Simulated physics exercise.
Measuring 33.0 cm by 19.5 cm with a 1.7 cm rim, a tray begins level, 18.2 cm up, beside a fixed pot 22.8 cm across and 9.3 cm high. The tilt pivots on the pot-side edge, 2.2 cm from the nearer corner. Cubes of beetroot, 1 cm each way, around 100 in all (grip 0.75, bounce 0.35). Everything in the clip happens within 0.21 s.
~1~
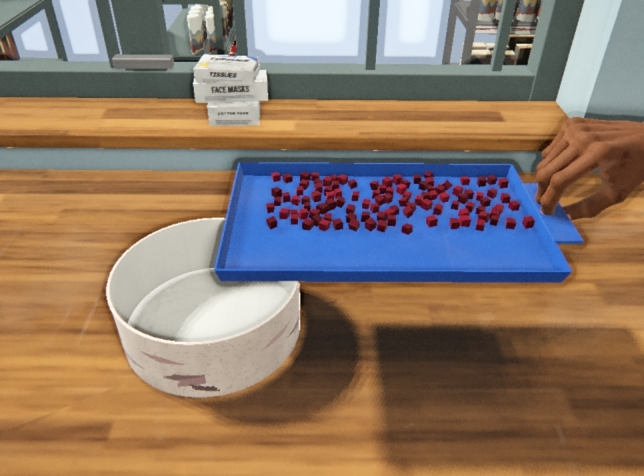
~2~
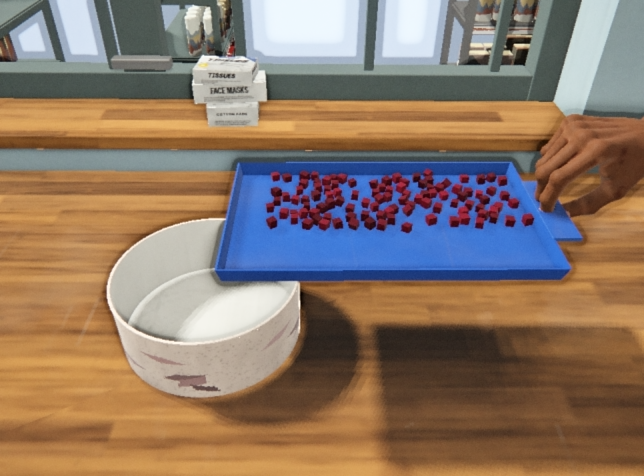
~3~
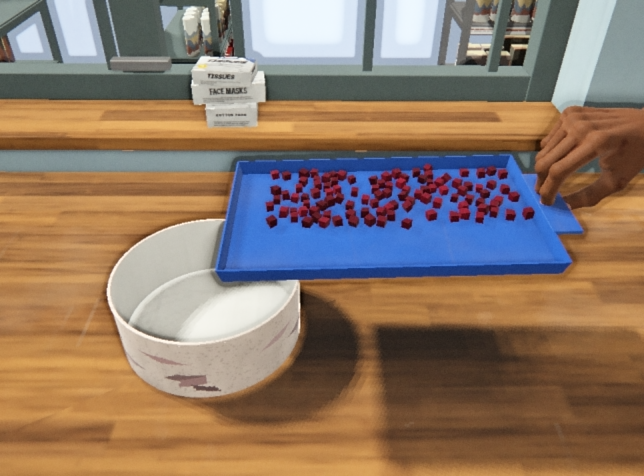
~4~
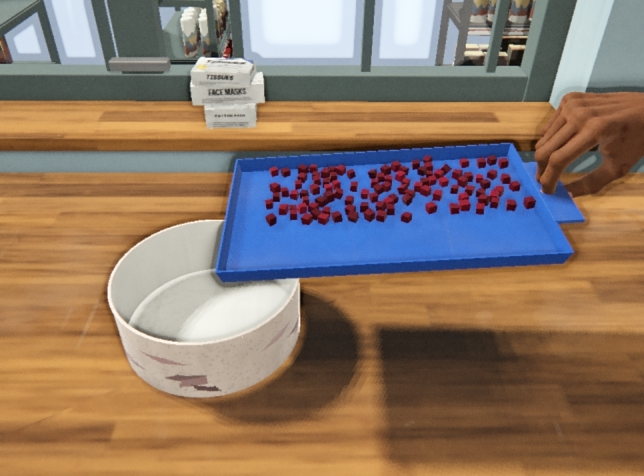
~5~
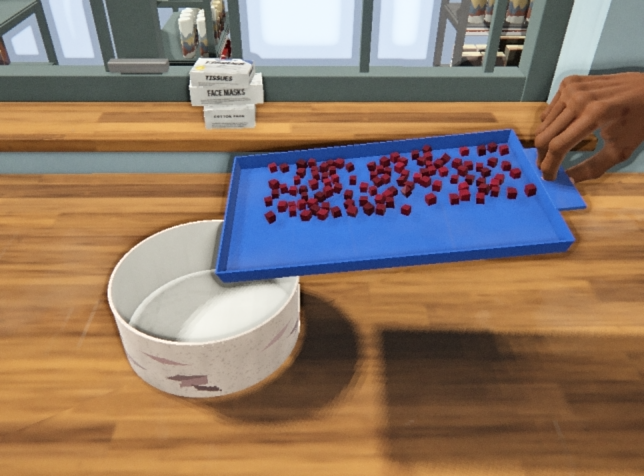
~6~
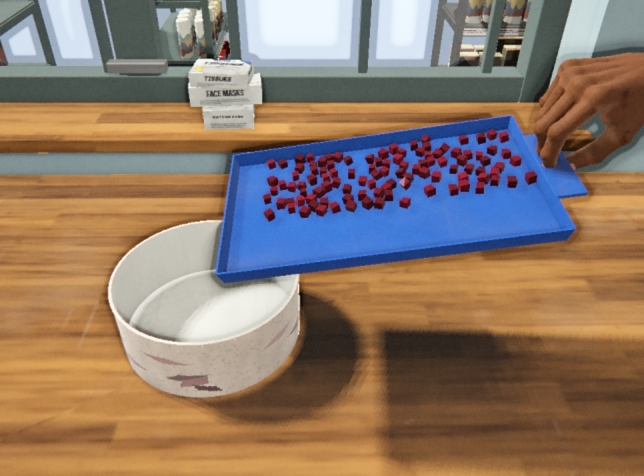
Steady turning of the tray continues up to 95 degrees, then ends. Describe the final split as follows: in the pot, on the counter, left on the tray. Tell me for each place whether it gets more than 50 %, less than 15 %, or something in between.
Pot: There'll be a moderate quantity; counter: There'll be over half the quantity; tray: There'll be not much.
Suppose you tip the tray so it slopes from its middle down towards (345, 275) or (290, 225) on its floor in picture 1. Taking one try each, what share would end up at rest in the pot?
I'd put it at about 0 per cent for the first tilt and about 95 per cent for the second.
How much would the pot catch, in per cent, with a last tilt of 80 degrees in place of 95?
About 20 in a hundred would end up in the pot.
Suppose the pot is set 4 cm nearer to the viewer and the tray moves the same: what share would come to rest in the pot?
My estimate: Some 60 per cent.
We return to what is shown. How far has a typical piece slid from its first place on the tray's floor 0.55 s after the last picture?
It has moved some 8 cm from its start.
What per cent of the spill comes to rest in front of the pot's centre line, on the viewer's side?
I'd put it at around 100 per cent.
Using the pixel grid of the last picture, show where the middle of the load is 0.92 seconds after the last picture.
Approximately (174, 390) in the final picture.
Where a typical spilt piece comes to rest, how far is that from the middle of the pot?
Roughly 24 cm from the centre.
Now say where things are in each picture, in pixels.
The first frame shows tray tilt 0 degrees, front corners at (219, 267) and (566, 269); middle of the pieces at (388, 199); pot at (206, 273).
The second frame shows tray tilt 1 degrees, front corners at (220, 267) and (566, 266); middle of the pieces at (388, 197).
The third frame shows tray tilt 2 degrees, front corners at (220, 268) and (566, 260); middle of the pieces at (387, 193).
The fourth frame shows tray tilt 5 degrees, front corners at (220, 269) and (568, 250), lowest corner left front; middle of the pieces at (387, 187).
The fifth frame shows tray tilt 8 degrees, front corners at (220, 270) and (569, 238), lowest corner left front; middle of the pieces at (386, 179).
The sixth frame shows tray tilt 11 degrees, front corners at (220, 271) and (570, 226), lowest corner left front; middle of the pieces at (385, 172); pot at (206, 274).
Then, 0.55 s after the last picture, tilt 50 degrees; the tray holds 100 %, the pot 0 %.
Then, 0.92 s after the last picture, tilt 77 degrees; the tray holds 30 %, the pot 10 %.
Then, 1.38 s after the last picture, tilt 95 degrees; the tray holds 20 %, the pot 15 %.
In the end, pot 25 %, counter 70 %, tray 10 %.
